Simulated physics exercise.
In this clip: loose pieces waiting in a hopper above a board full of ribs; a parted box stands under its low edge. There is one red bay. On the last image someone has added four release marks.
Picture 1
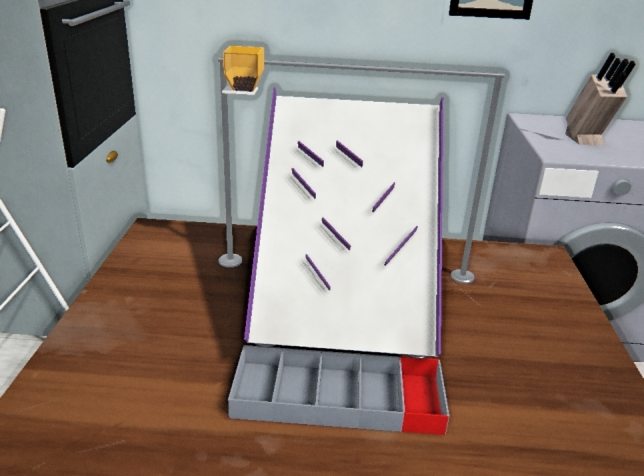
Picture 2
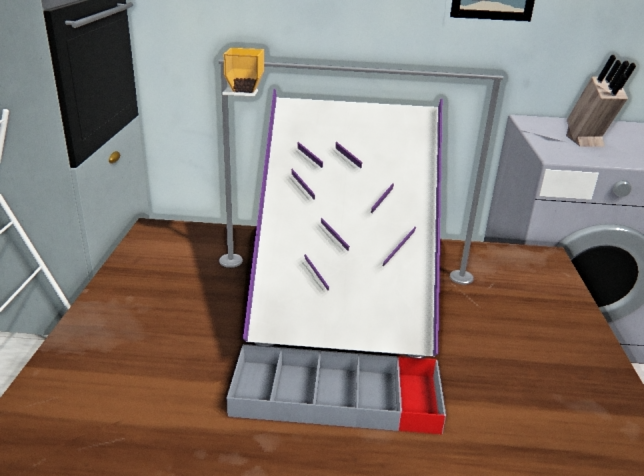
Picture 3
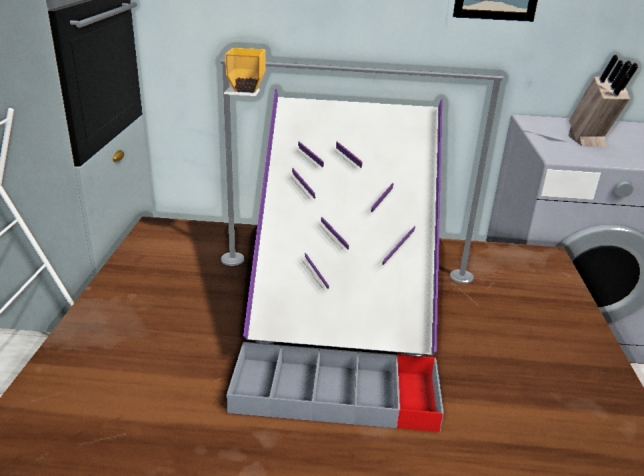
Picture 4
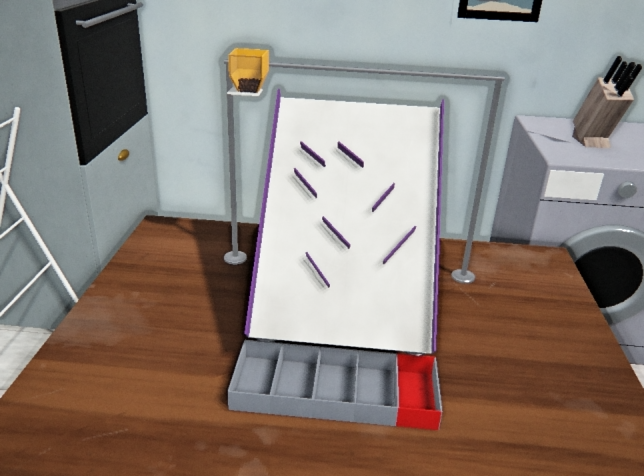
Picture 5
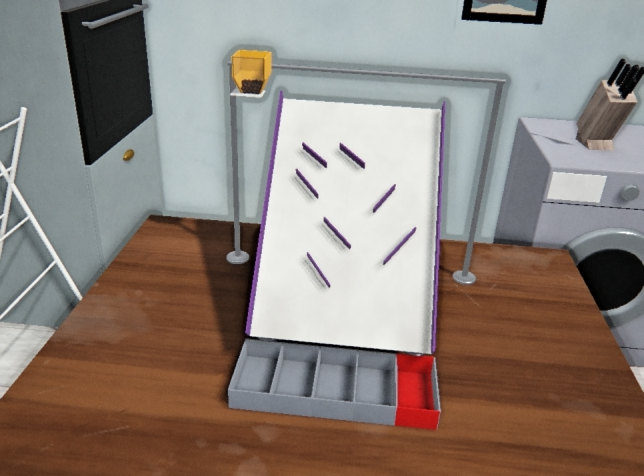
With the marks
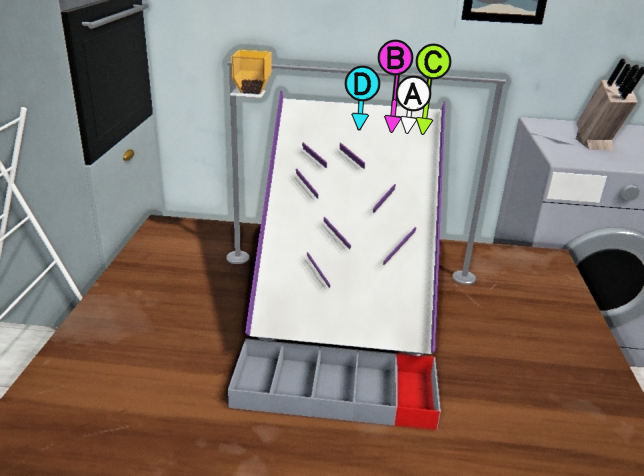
At the start, a yellow hopper holding small dark pieces sits at the upper left above a white board with purple ribs, with a gray box and its red right-hand bay below. The view then drifts very slightly, while the pieces stay in the hopper and the board and box remain still.
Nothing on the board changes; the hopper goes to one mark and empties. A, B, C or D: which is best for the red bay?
It is C.
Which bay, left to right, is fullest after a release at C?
It is the fifth one.
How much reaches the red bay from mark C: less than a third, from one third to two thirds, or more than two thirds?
It is from one third to two thirds.
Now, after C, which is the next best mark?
A it is.
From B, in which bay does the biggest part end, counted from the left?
The fourth.
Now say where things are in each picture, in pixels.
The first picture shows hopper at (245, 83), allspice berries, door shut.
The second picture shows ribs (298, 142) to (322, 162), (336, 142) to (362, 163), (292, 169) to (314, 194).
The third picture shows ribs (372, 208) to (393, 183), (321, 217) to (349, 246), (384, 261) to (415, 226).
The fourth picture shows ribs (306, 252) to (329, 285).
The fifth picture shows red bay at (417, 417), number 5 of 5 from the left.
On the marked copy, mark A meets the board at (407, 127); mark B meets the board at (392, 126); mark C meets the board at (423, 128); mark D meets the board at (359, 123).
With A, about a quarter in the red bay, most in other bays, a stray few outside the box.
With B, a small part in the red bay, most in other bays, a stray few outside the box.
With C, about half in the red bay, about a third in other bays, a small part outside the box.
With D, a small part in the red bay, nearly all in other bays, a stray few outside the box.
